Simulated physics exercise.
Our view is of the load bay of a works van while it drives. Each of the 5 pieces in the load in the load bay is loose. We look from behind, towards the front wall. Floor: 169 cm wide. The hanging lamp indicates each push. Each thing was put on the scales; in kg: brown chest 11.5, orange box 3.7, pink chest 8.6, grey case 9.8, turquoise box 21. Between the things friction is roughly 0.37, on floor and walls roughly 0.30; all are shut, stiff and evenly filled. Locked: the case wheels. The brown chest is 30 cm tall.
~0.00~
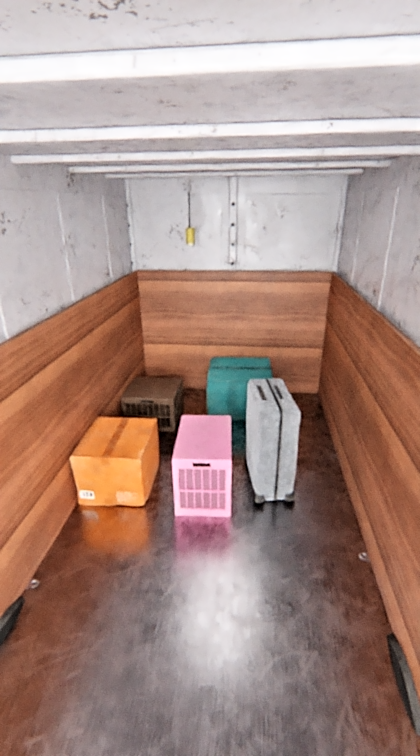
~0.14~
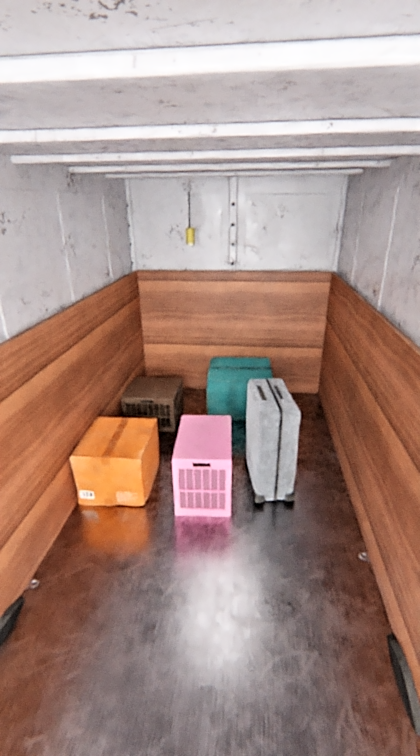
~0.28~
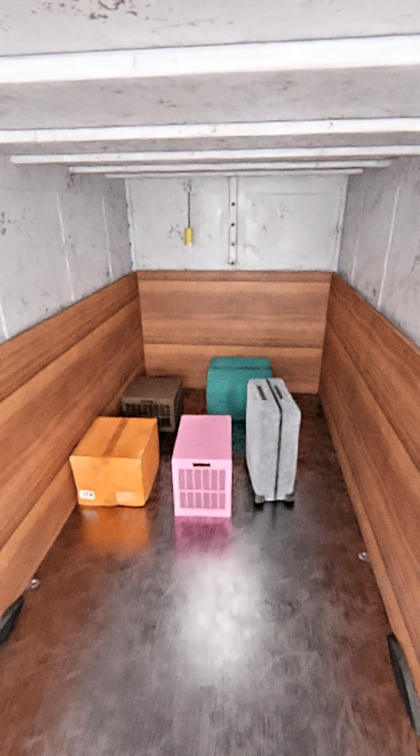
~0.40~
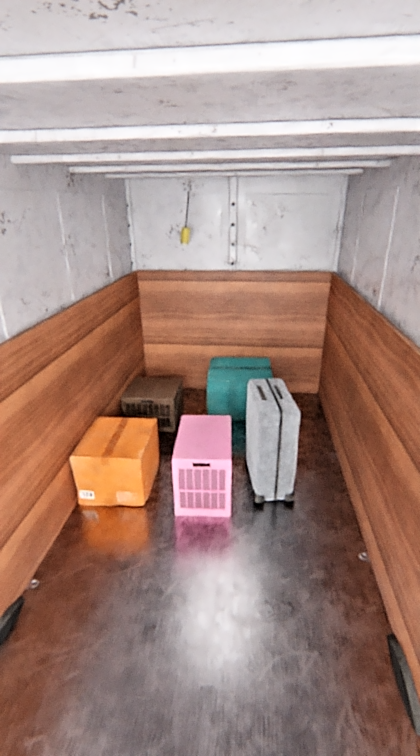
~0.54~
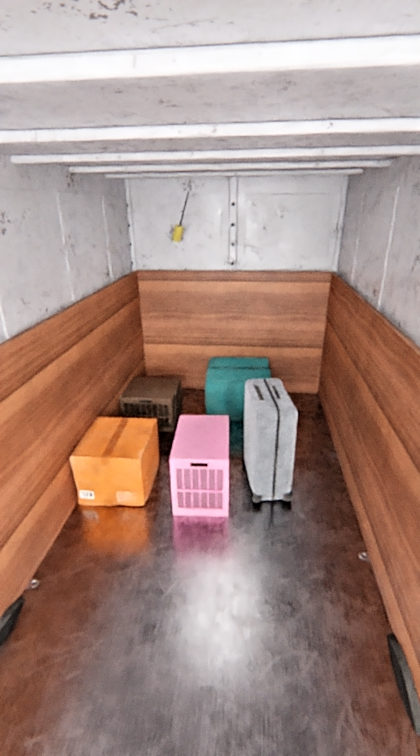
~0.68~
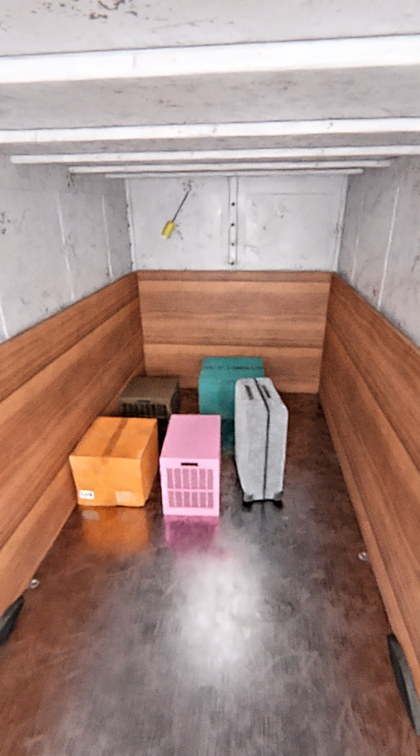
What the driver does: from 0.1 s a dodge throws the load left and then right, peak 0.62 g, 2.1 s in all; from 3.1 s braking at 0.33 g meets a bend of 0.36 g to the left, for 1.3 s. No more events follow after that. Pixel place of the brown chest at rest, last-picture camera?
Roughly (162, 383).
After 1.78 s, push 0.50 g right; brown chest moved 7 cm near (162, 404); grey case moved 19 cm; turquoise box moved 16 cm.
After 2.28 s, steady run; brown chest moved 41 cm near (202, 406); orange box moved 44 cm; pink chest moved 27 cm.
After 3.98 s, push 0.33 g forwards, 0.36 g left; brown chest moved 31 cm near (173, 389); orange box moved 32 cm; grey case moved 31 cm.
In the end (4.9 s), not toppled but over 15 cm from the start, brown chest, orange box, pink chest and grey case; the last one under 15 cm from the start. In the last view, brown chest near (162, 383).
